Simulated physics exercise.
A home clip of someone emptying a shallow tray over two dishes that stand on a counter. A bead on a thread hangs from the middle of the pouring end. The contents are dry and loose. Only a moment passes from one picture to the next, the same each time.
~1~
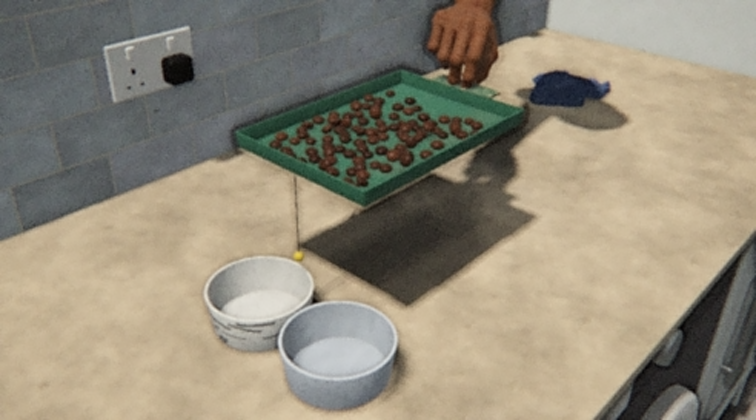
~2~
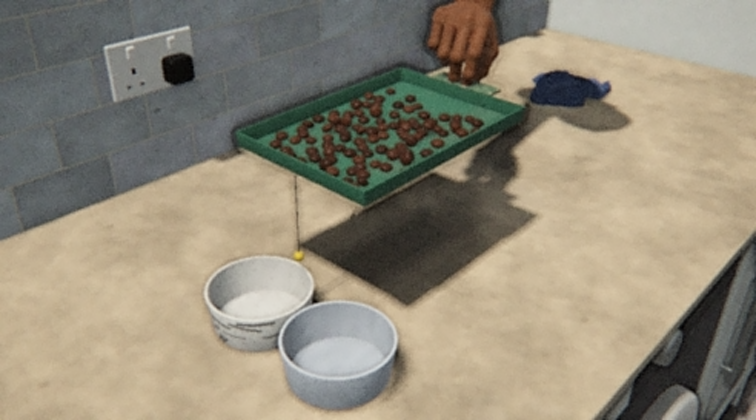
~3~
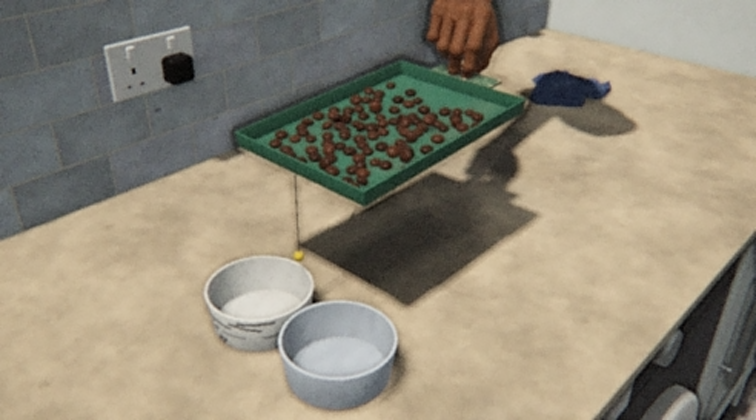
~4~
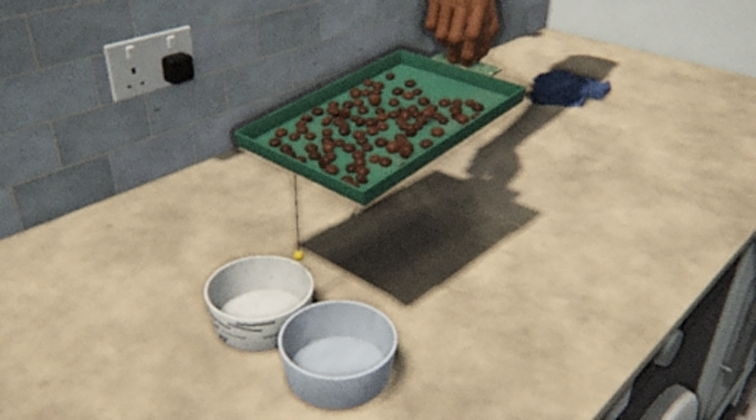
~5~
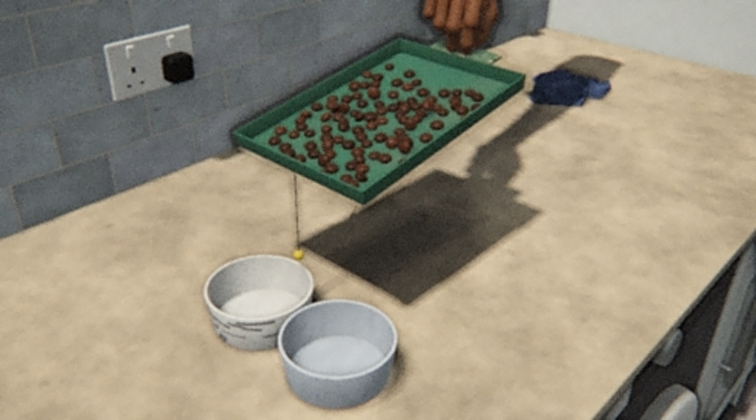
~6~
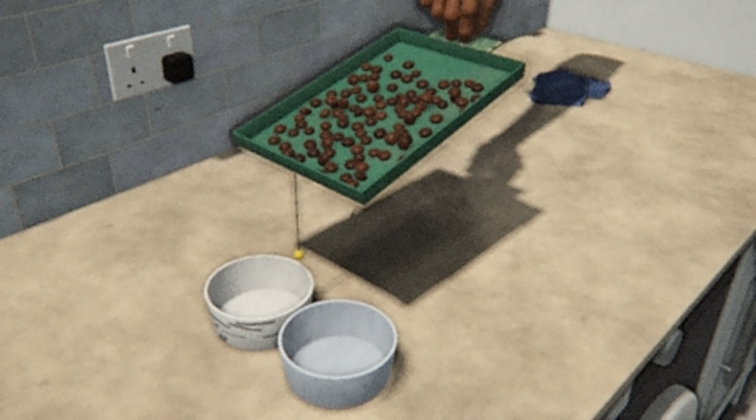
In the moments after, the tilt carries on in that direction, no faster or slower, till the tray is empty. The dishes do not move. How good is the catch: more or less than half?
Caught overall: The larger part.
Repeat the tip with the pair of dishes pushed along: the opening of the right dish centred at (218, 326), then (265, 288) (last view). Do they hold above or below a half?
The first try: Under half. The second: Over half.
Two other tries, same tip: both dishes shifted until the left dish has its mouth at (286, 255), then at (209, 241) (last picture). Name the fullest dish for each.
The first try: The dish on the left. The second: The right one.
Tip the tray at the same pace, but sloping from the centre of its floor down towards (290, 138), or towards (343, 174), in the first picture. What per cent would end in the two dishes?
Roughly 0 per cent, and 90 per cent.
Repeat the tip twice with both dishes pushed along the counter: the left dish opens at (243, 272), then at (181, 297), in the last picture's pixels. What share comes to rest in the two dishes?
Near 90 % and 10 %.
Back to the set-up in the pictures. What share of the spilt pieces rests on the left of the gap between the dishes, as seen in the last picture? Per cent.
Roughly 90 in a hundred.
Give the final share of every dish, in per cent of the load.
Left dish: 70 %, right dish: 10 %.
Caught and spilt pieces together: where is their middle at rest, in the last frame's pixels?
Close to (257, 314).
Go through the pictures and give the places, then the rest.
The first picture shows corners of the pouring end at (238, 132) and (364, 190), level; middle of the load at (383, 137), flat chocolate drops; left dish at (218, 326); right dish at (296, 383); bead on its thread at (299, 257).
The second picture shows corners of the pouring end at (239, 132) and (364, 190), level; middle of the load at (384, 136).
The third picture shows corners of the pouring end at (238, 132) and (364, 190), tipped barely, level across its low end; middle of the load at (384, 132).
The fourth picture shows corners of the pouring end at (237, 132) and (363, 190), tipped a little, level across its low end; middle of the load at (383, 127).
The fifth picture shows corners of the pouring end at (236, 132) and (362, 190), tipped a little, level across its low end; middle of the load at (382, 121).
The sixth picture shows corners of the pouring end at (236, 132) and (361, 190), tipped a little, level across its low end; middle of the load at (382, 116); left dish at (218, 324); right dish at (296, 381).
Soon, tray tipped steeply; all on the tray.
A while on, tray tipped right over; about half on the tray; a stray few in the right dish; about a quarter in the left dish; a small part outside both; about a quarter in the air.
Towards the end, tray tipped past a quarter turn; a small part in the right dish; about two thirds in the left dish; about a quarter outside both.
Finally, tray tipped past a quarter turn; a small part in the right dish; about two thirds in the left dish; about a quarter outside both.
